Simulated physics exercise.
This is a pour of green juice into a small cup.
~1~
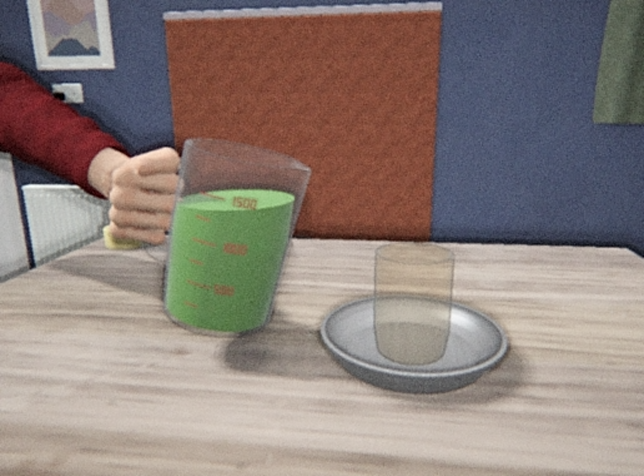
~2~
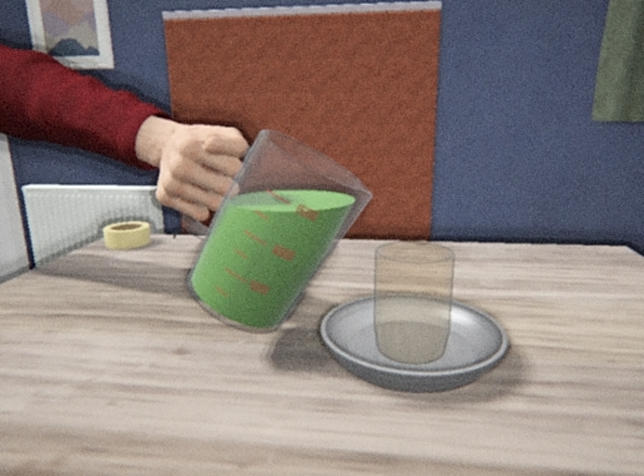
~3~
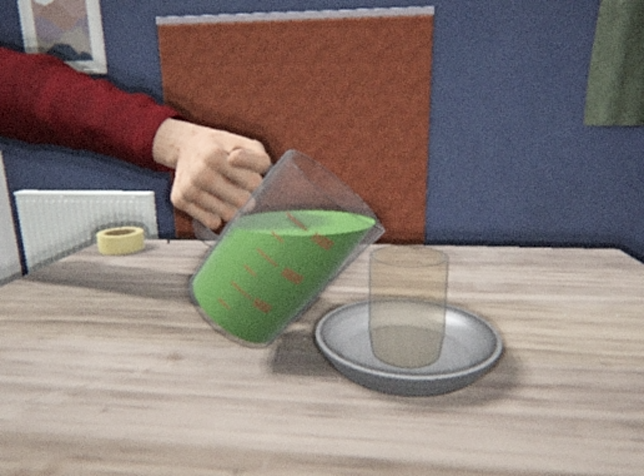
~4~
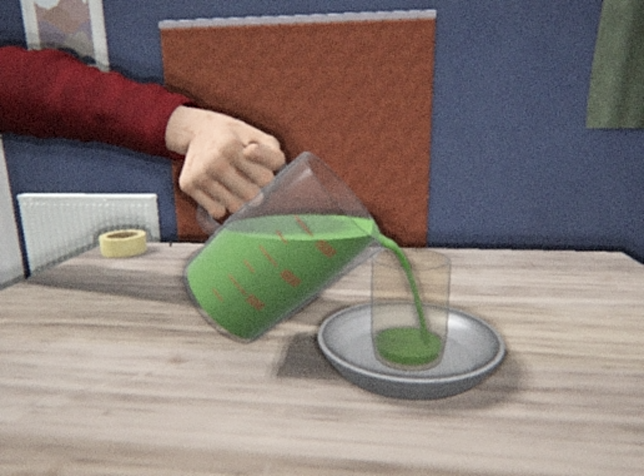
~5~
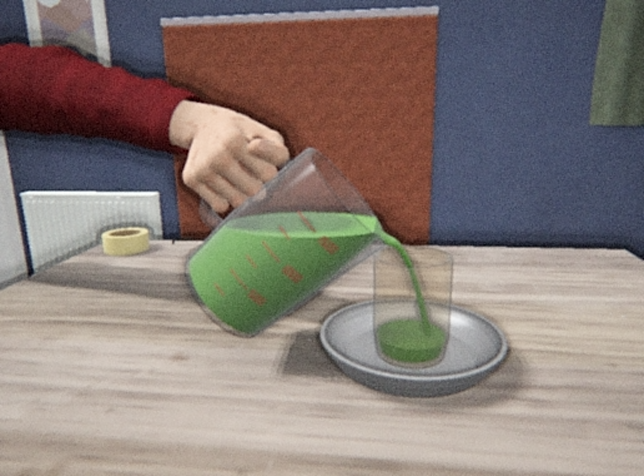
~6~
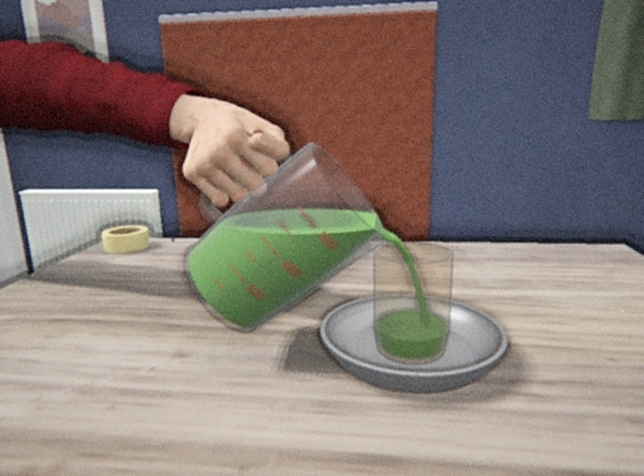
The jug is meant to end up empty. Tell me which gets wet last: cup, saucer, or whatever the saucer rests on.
Last to get wet: What the saucer rests on.
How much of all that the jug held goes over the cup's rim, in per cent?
That's around 65 percent.
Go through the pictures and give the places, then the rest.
In the first picture, a hand has the jug; jug (231, 232) about two thirds full; cup (412, 299) empty; saucer (415, 379) dry.
In the second picture, the jug is tipped; jug (275, 230) tipped 30° with all of its load; cup (412, 298) empty.
In the third picture, the jug is tipped; jug (283, 248) tipped 40° with all of its load; cup (407, 302) empty.
In the fourth picture, the stream is running; jug (283, 248) tipped 50° with nearly all of its load; cup nearly empty, surface at (408, 343).
In the fifth picture, the stream is running; jug (286, 244) tipped 50° with nearly all of its load; cup (412, 303) nearly empty.
In the sixth picture, the stream is running; jug (285, 239) tipped 50° with nearly all of its load; cup about a quarter full, surface at (411, 326); saucer (415, 378) dry.
Shortly, the cup is full to the brim; the saucer is wet, with room to spare.
Then, the cup is full to the brim; the saucer is full and running over.
At the finish, the cup is full to the brim; the saucer is full and running over.
